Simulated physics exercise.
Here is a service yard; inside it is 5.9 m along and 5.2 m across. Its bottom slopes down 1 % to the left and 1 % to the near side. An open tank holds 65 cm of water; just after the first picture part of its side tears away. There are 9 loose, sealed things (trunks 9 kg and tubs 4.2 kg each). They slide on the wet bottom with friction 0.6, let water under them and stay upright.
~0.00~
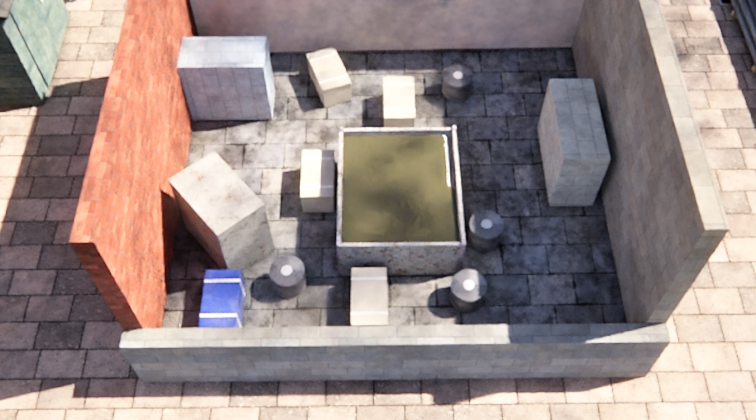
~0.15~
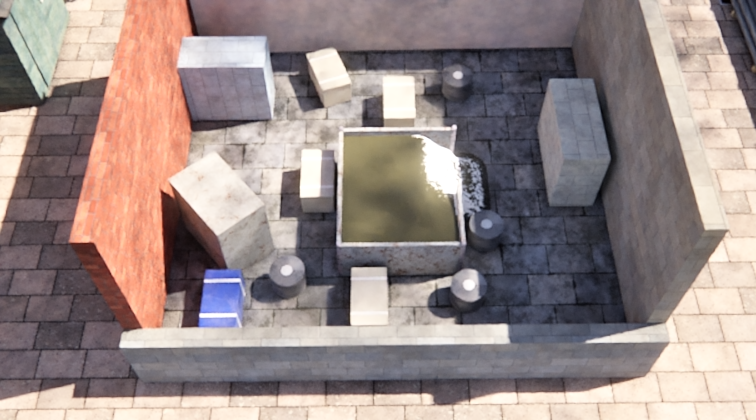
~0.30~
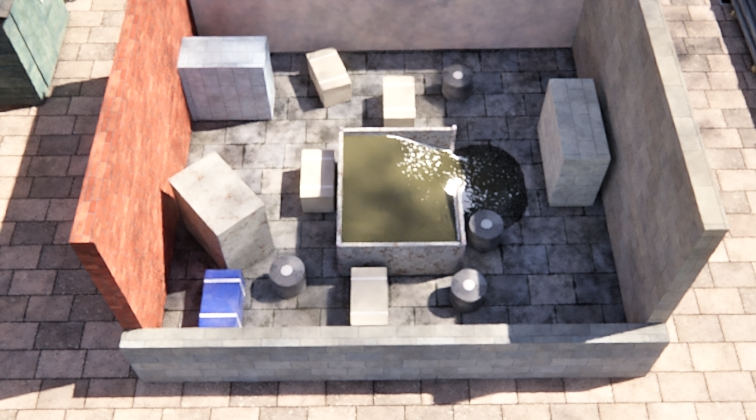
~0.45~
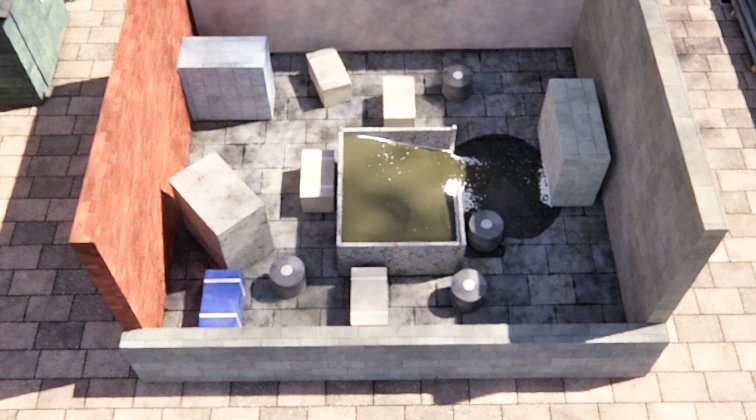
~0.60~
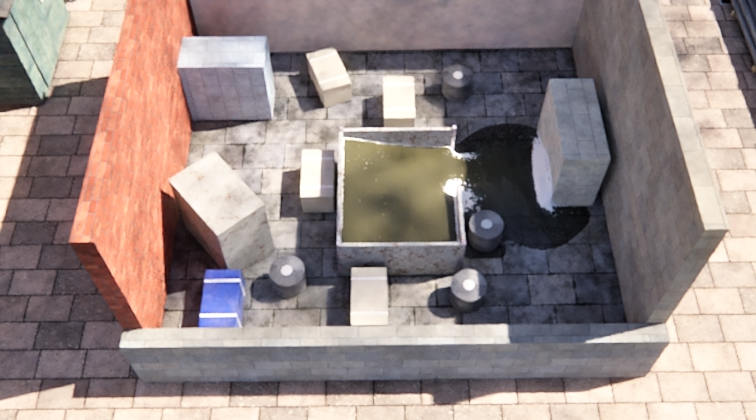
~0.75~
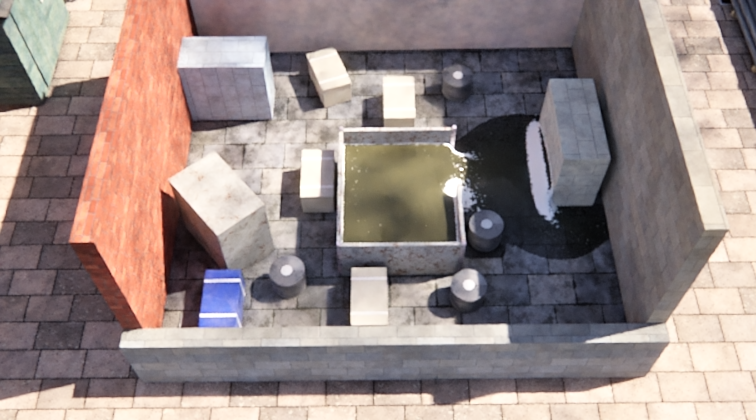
Water burst through the right side of an open tank in a walled yard and spread in a dark pool toward the right wall, foaming against a large pale block, while nothing else moved.
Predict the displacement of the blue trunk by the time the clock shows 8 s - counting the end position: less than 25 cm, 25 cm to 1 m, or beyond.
The blue trunk moves a short way.
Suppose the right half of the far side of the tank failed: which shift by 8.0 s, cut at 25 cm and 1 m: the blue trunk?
In that case the blue trunk stays put.
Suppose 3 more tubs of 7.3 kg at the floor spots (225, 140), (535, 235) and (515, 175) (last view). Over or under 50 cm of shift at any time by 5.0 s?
In turn: Less, over, past it.
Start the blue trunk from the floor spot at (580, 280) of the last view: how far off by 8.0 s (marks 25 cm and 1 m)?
It gets carried off.
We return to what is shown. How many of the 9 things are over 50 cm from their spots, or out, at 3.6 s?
I count 0.
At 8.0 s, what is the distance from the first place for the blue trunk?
Roughly 80 cm.
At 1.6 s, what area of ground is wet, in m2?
Some 9.5 m2.
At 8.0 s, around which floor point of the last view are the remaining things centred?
Near (306, 232).
After 1.6 s the blue trunk is near (221, 298), 0.0 m from its start, aground; 0 afloat.
After 3.6 s the blue trunk is near (221, 298), 0.0 m from its start, aground; 0 afloat.
After 5.6 s the blue trunk is near (175, 287), 0.6 m from its start, afloat; 6 afloat.
After 8.0 s the blue trunk is near (177, 261), 0.7 m from its start, afloat; 8 afloat.
